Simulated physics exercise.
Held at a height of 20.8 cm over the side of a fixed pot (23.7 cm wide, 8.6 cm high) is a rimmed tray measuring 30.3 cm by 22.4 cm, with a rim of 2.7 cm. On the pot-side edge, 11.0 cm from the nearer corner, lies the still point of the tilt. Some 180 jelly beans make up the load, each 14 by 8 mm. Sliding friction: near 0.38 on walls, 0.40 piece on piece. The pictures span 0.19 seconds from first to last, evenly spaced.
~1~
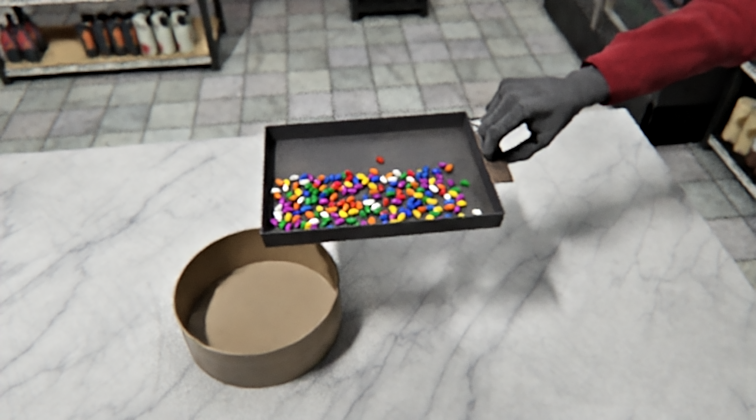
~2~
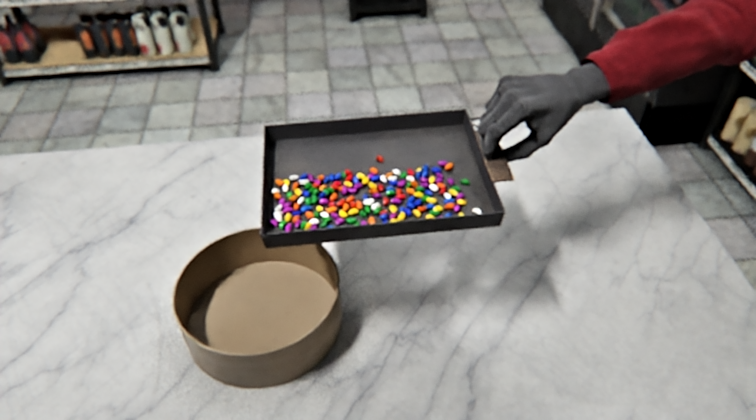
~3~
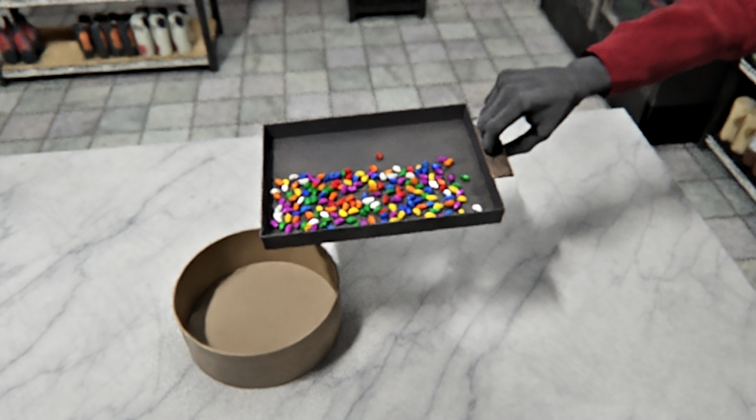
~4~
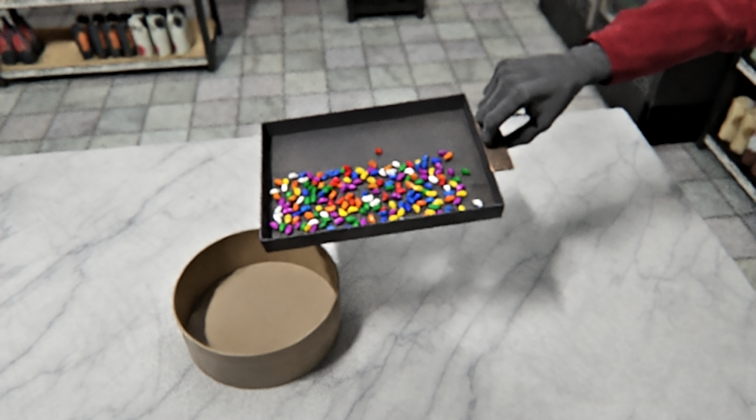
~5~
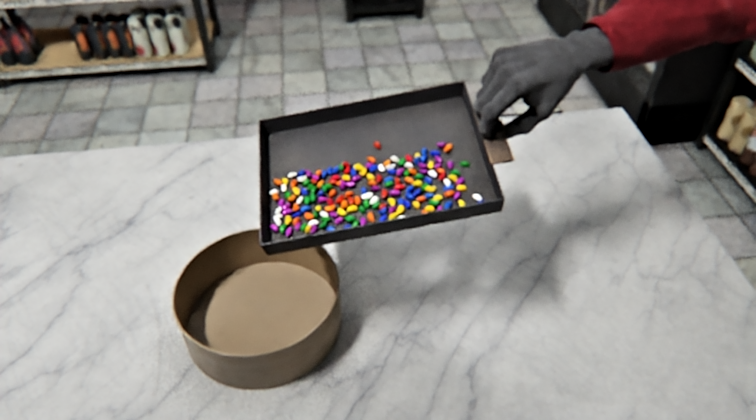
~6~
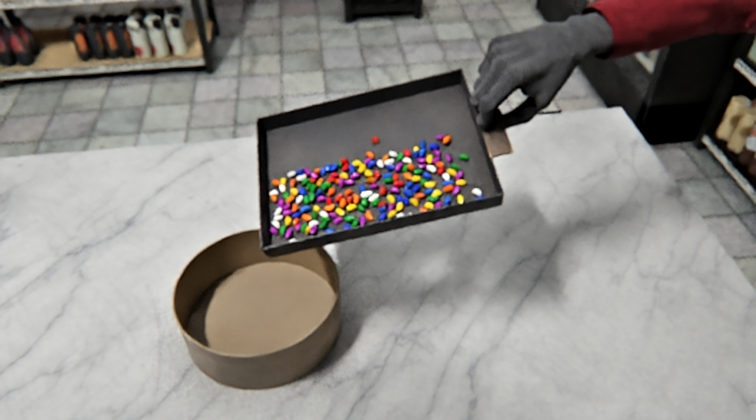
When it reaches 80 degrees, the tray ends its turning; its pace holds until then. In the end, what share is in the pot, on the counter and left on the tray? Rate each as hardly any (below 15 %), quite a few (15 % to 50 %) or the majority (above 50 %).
I would put it this way: Pot: The majority, counter: Hardly any, tray: Quite a few.
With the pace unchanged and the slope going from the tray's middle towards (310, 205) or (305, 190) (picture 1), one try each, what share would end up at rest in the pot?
That would be close to 65 per cent, then close to 50 per cent.
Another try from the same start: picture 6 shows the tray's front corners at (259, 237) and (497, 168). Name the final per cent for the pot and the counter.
Pot 60, counter 0.
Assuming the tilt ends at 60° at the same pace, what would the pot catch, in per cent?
Estimated share: About 20 %.
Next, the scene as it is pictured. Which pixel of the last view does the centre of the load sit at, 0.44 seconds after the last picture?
Close to pixel (312, 222).
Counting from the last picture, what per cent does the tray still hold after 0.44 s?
Load share: Around 100%.
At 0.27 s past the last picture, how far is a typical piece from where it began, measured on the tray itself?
Displacement on the tray: Roughly 4 cm.
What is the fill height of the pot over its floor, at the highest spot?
It stands at some 1.5 cm.
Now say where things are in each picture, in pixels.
The first frame shows tray tilt 0 degrees, front corners at (263, 232) and (502, 212); middle of the pieces at (366, 198); pot at (257, 284).
The second frame shows tray tilt 1 degrees, front corners at (263, 233) and (502, 211); middle of the pieces at (366, 198).
The third frame shows tray tilt 3 degrees, front corners at (263, 235) and (502, 208); middle of the pieces at (365, 196).
The fourth frame shows tray tilt 7 degrees, front corners at (262, 239) and (502, 203), lowest corner left front; middle of the pieces at (365, 194).
The fifth frame shows tray tilt 11 degrees, front corners at (262, 243) and (502, 197), lowest corner left front; middle of the pieces at (364, 191).
The sixth frame shows tray tilt 16 degrees, front corners at (263, 247) and (501, 192), lowest corner left front; middle of the pieces at (362, 189); pot at (257, 286).
Then, 0.27 s after the last picture, tilt 49 degrees; the tray holds 100 %, the pot 0 %.
Then, 0.44 s after the last picture, tilt 69 degrees; the tray holds 100 %, the pot 0 %.
Then, 0.74 s after the last picture, tilt 80 degrees; the tray holds 55 %, the pot 35 %.
In the end, pot 75 %, counter 0 %, tray 25 %.
